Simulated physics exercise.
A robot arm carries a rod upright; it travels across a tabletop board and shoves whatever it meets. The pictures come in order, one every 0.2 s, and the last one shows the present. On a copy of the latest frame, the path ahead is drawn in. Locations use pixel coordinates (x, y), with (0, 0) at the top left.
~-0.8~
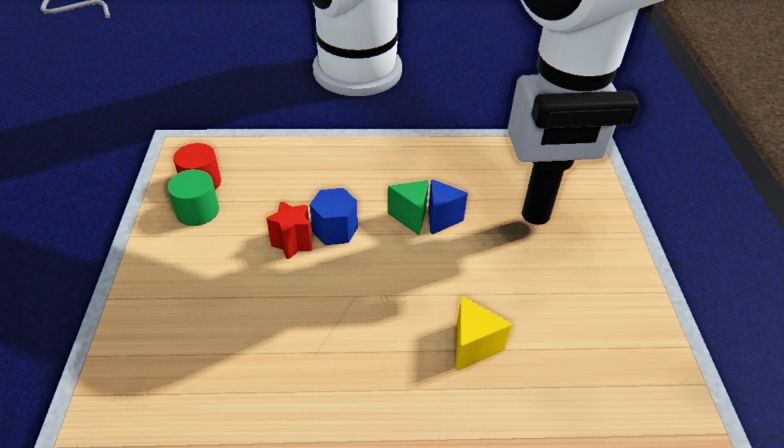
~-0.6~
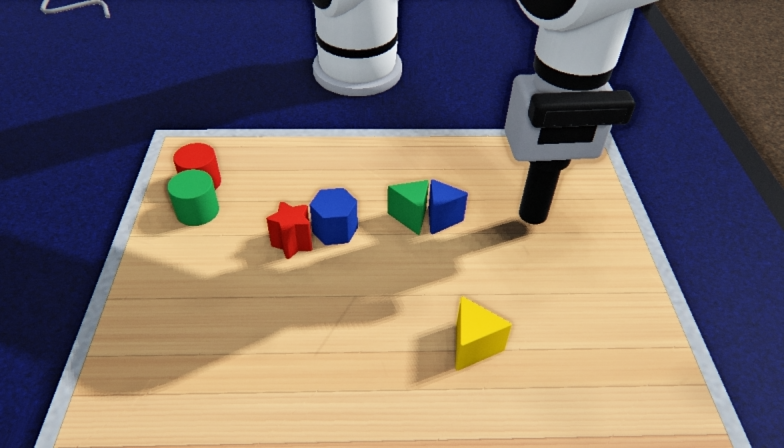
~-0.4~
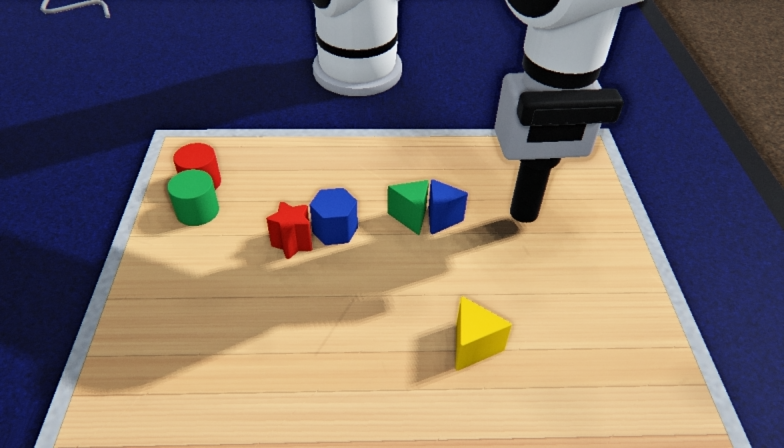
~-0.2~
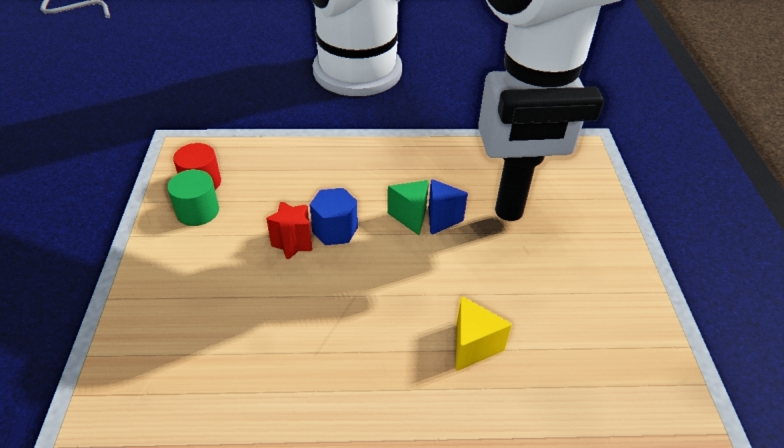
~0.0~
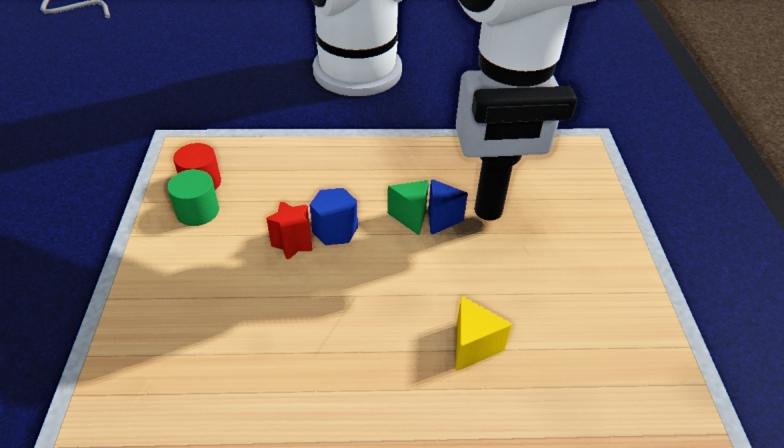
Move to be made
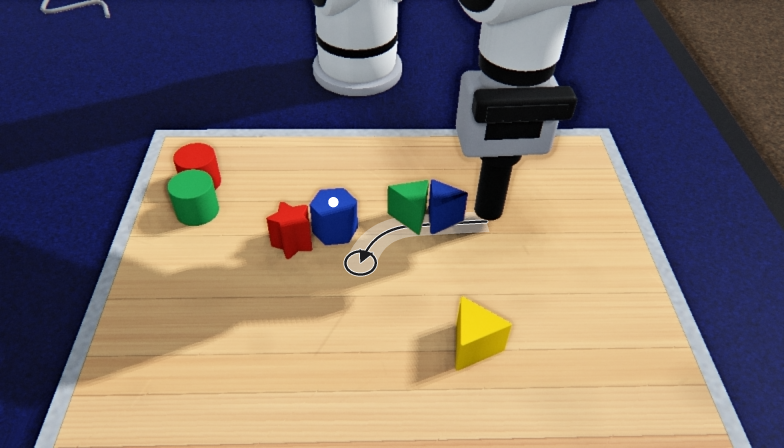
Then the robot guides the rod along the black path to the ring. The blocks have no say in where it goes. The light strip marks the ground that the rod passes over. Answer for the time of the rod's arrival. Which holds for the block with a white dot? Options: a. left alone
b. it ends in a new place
b.
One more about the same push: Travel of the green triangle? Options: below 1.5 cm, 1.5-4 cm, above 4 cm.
Shift: Over 4 cm.
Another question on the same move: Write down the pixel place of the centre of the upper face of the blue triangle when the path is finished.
Expect it around (355, 193).
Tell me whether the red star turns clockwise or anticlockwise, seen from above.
It ends up turned anticlockwise.
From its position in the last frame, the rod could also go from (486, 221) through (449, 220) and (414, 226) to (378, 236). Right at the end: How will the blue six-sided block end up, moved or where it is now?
The blue six-sided block is moved.
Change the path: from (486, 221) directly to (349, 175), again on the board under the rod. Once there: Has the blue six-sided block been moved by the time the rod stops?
In short: Yes.
The line goes from (486, 221) by way of (437, 224) and (389, 231) to (361, 263); the dot is on the blue six-sided block.
What follows on the original path. One third of the way, rod (437, 214); green triangle (376, 186); blue triangle (401, 190), turned 15° clockwise.
Two thirds of the way, rod (388, 221); red star (282, 217), turned 20° anticlockwise; blue six-sided block (318, 202); green triangle (341, 174), turned 35° clockwise; blue triangle (359, 189), turned 50° clockwise.
At the end, rod (360, 252); red star (282, 217), turned 20° anticlockwise; blue six-sided block (318, 202); green triangle (340, 173), turned 40° clockwise; blue triangle (355, 193), turned 80° clockwise.
